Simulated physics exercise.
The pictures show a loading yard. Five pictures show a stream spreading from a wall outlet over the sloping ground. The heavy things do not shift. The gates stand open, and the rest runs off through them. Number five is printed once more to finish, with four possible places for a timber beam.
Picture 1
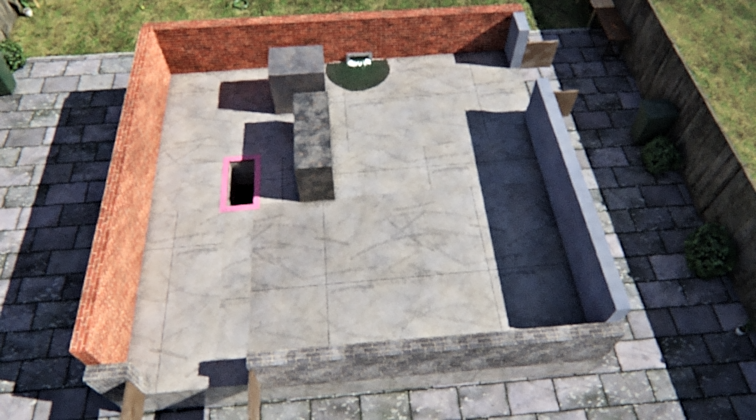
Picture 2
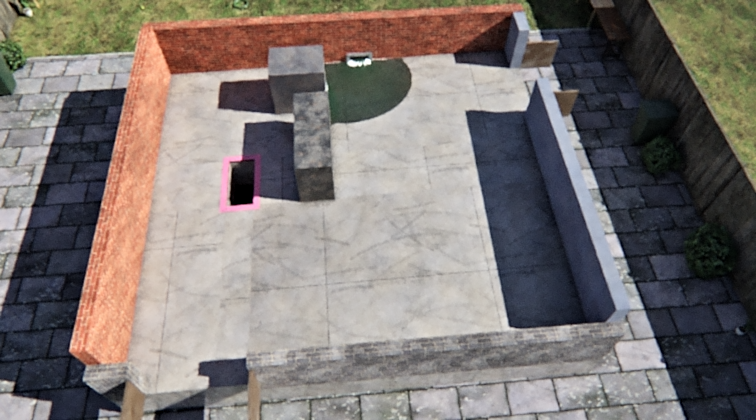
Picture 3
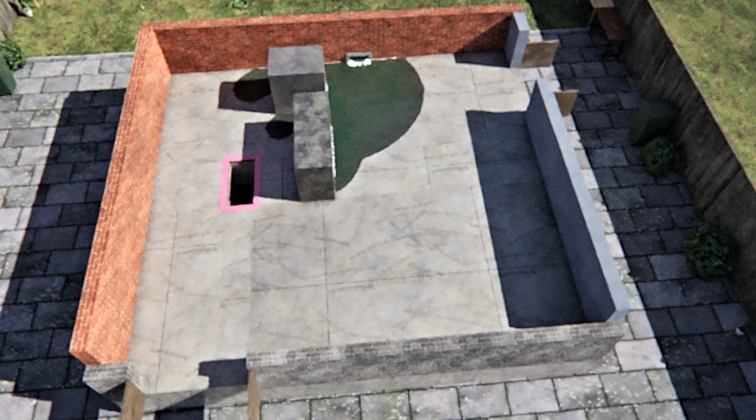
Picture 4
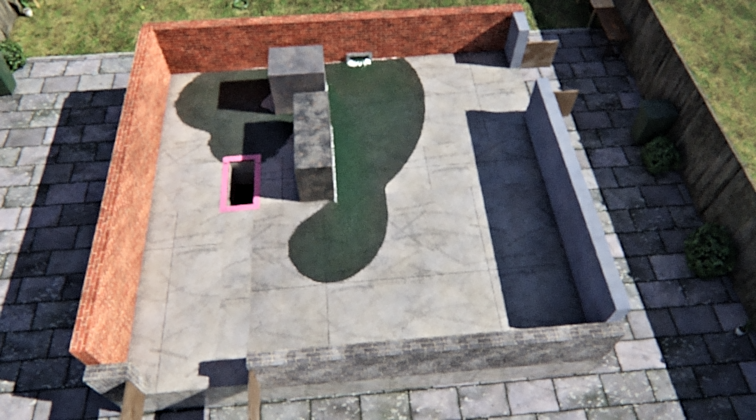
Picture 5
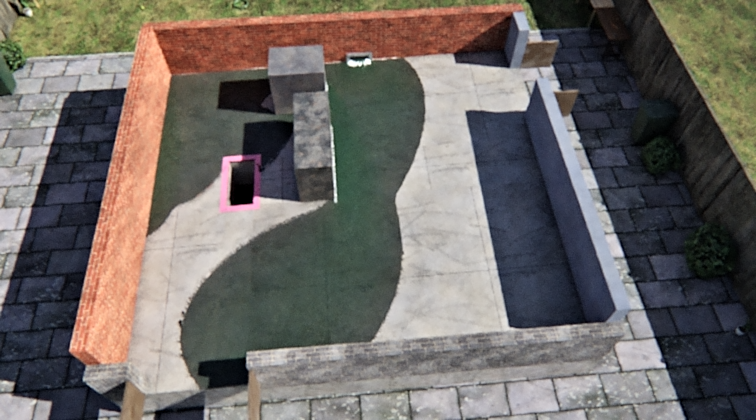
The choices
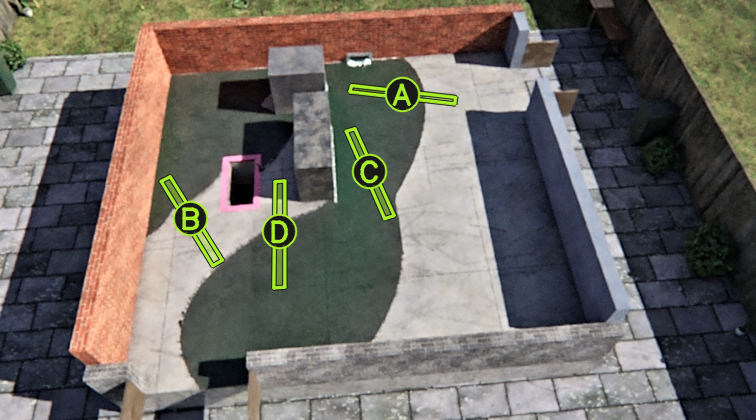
A walled loading yard of pale concrete is seen from high above by a still camera, with dark paving around it. Red brick walls line the back and left, grey walls the front and right, with gaps at front left and back right, two grey blocks and a pink-edged pit inside. Dark green water spreads from a white outfall at the back, rounds the blocks, widens leftward and frontward, and enters the pit.
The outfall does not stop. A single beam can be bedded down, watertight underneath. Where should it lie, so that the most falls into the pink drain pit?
I would pick position B.
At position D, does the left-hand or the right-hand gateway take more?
The left gate.
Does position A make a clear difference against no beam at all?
No, hardly at all.
In lime, A from (350, 88) to (455, 100); B from (165, 179) to (217, 262); C from (350, 130) to (389, 217); D from (279, 287) to (279, 181).
For position A, about 3 % of the stream goes into the pink drain pit, about 96 % out by the gates.
For position B, about 9 % of the stream goes into the pink drain pit, about 91 % out by the gates.
For position C, about 5 % of the stream goes into the pink drain pit, about 95 % out by the gates.
For position D, about 4 % of the stream goes into the pink drain pit, about 96 % out by the gates.
